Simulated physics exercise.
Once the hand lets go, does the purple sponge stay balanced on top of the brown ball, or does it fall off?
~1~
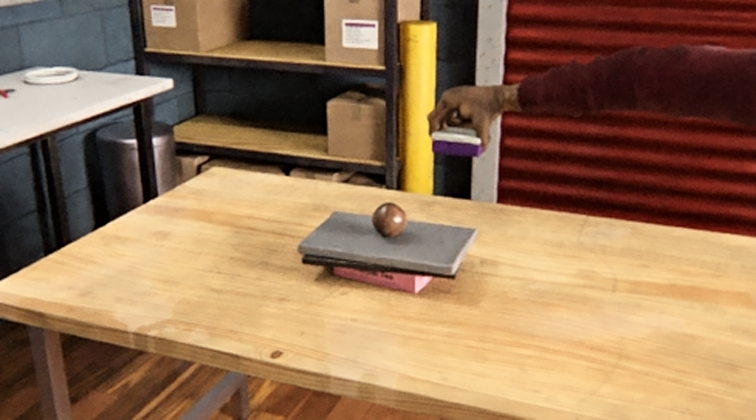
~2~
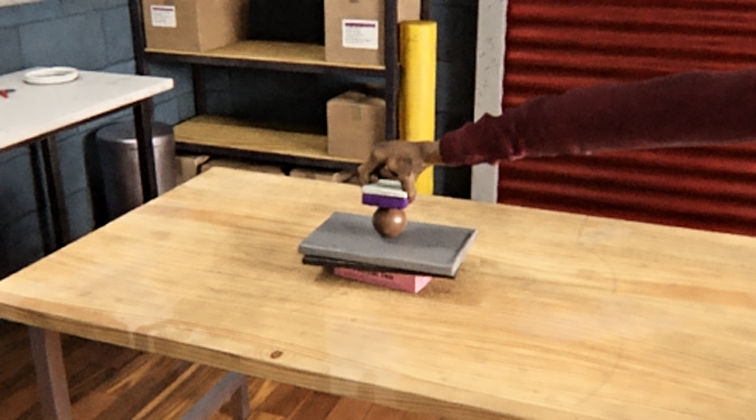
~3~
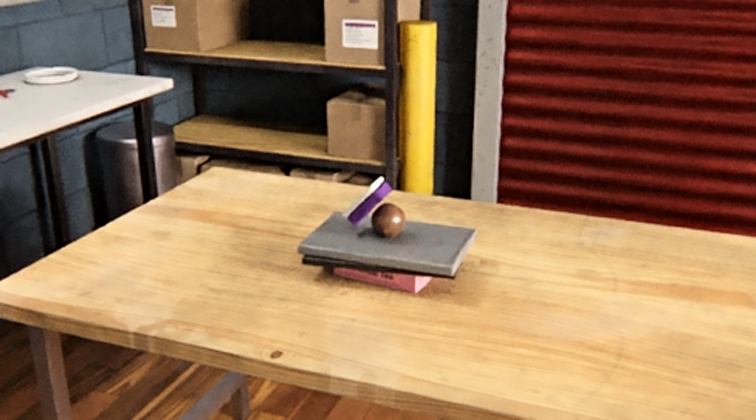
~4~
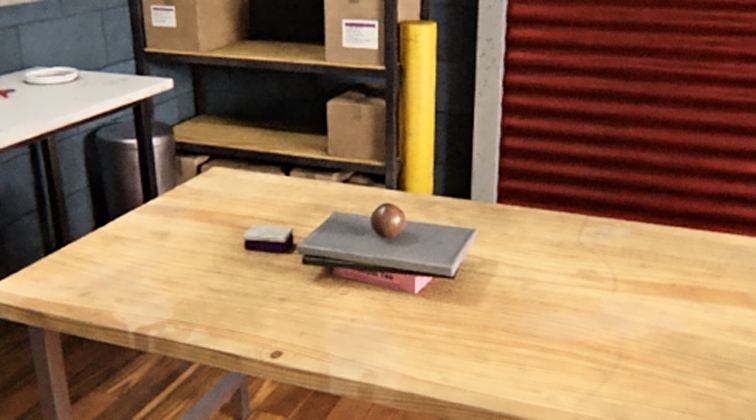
It falls off. The sponge tips over to the left and ends up on the table beside the pile, while the ball stays on the grey tray.
